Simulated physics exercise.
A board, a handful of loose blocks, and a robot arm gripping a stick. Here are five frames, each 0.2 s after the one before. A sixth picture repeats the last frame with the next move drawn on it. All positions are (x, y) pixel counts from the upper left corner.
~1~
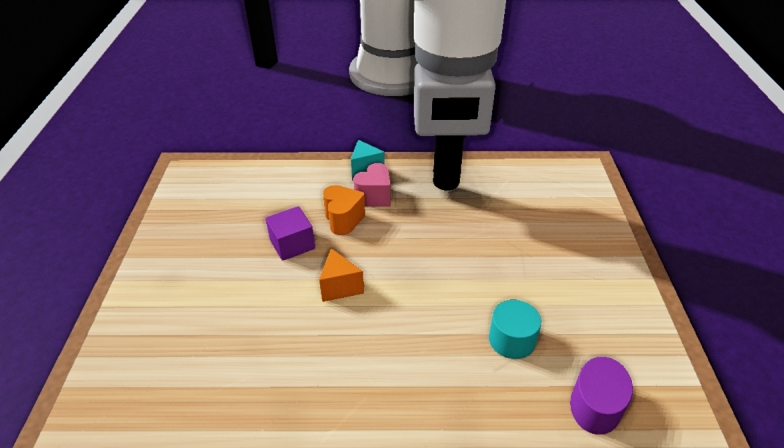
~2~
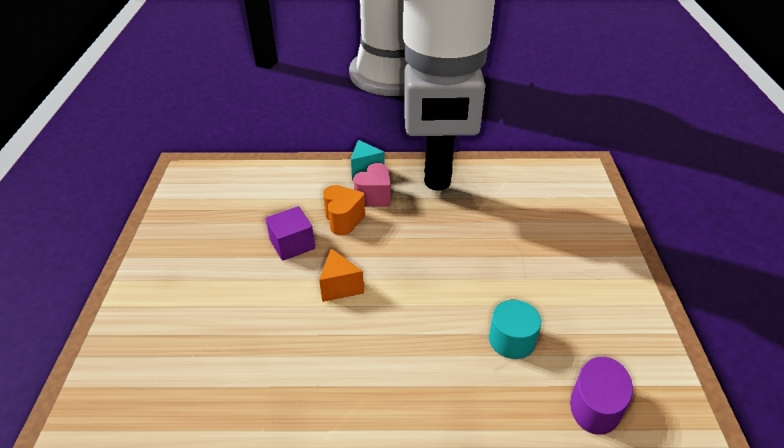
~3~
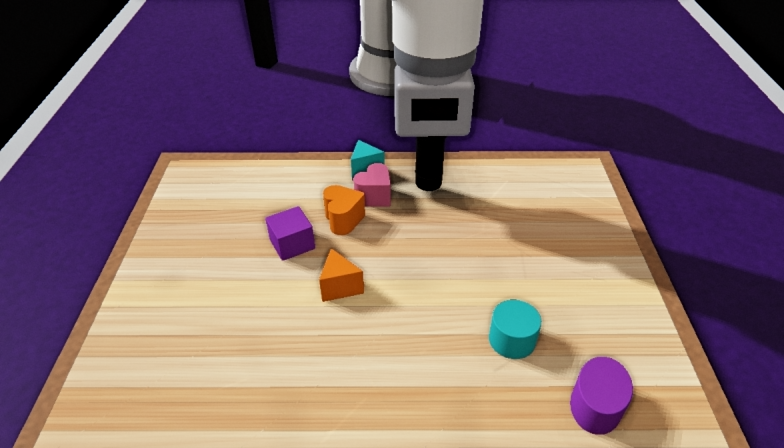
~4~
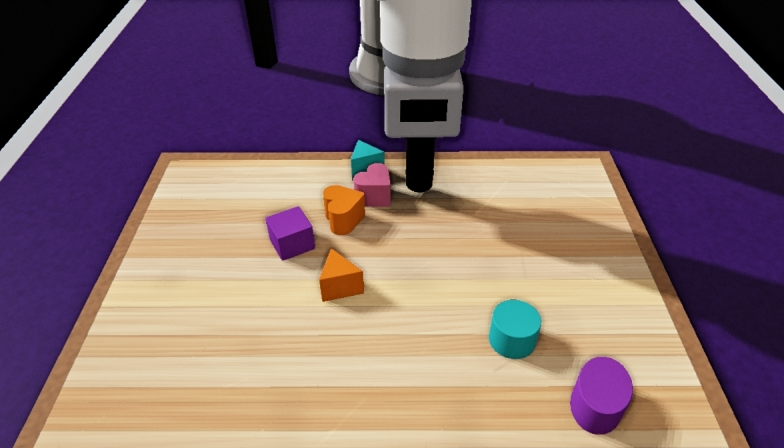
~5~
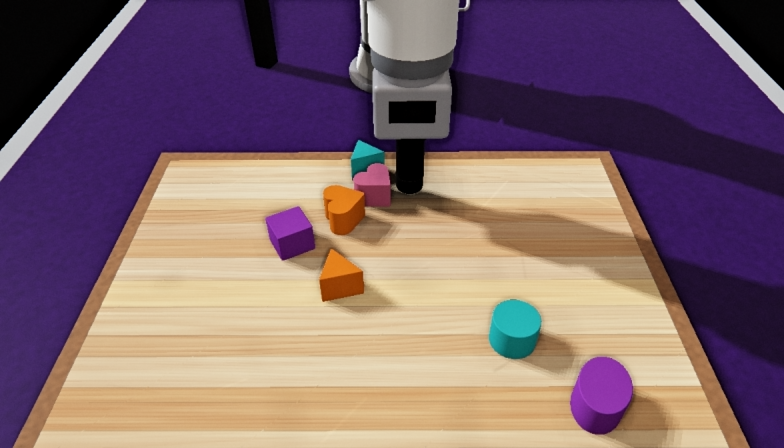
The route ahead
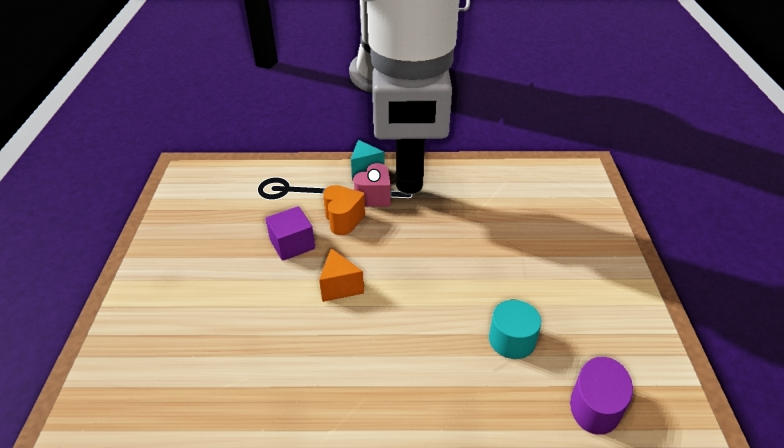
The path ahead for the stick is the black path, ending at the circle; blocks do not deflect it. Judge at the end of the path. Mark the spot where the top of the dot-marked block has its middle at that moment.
Close to (270, 185).
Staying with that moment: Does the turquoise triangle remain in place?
That would be a yes.
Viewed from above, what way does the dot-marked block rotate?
The answer is counter-clockwise.
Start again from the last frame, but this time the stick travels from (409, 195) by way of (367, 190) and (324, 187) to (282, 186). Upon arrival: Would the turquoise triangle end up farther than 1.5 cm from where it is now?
I'd say no.
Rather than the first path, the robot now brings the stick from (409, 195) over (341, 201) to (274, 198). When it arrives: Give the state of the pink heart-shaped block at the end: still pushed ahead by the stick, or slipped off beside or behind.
Still being pushed.
Drawn move, from (409, 195) to (274, 188); the dot is on the pink heart-shaped block.
The first path, step by step. One third of the way, stick at (362, 184); orange heart-shaped block at (339, 199); pink heart-shaped block at (333, 176), turned 15° anticlockwise.
Two thirds of the way, stick at (317, 182); orange heart-shaped block at (339, 199); pink heart-shaped block at (289, 180), turned 50° anticlockwise.
At the end, stick at (272, 180); orange heart-shaped block at (339, 199); turquoise triangle still; pink heart-shaped block at (270, 185), turned 75° anticlockwise.
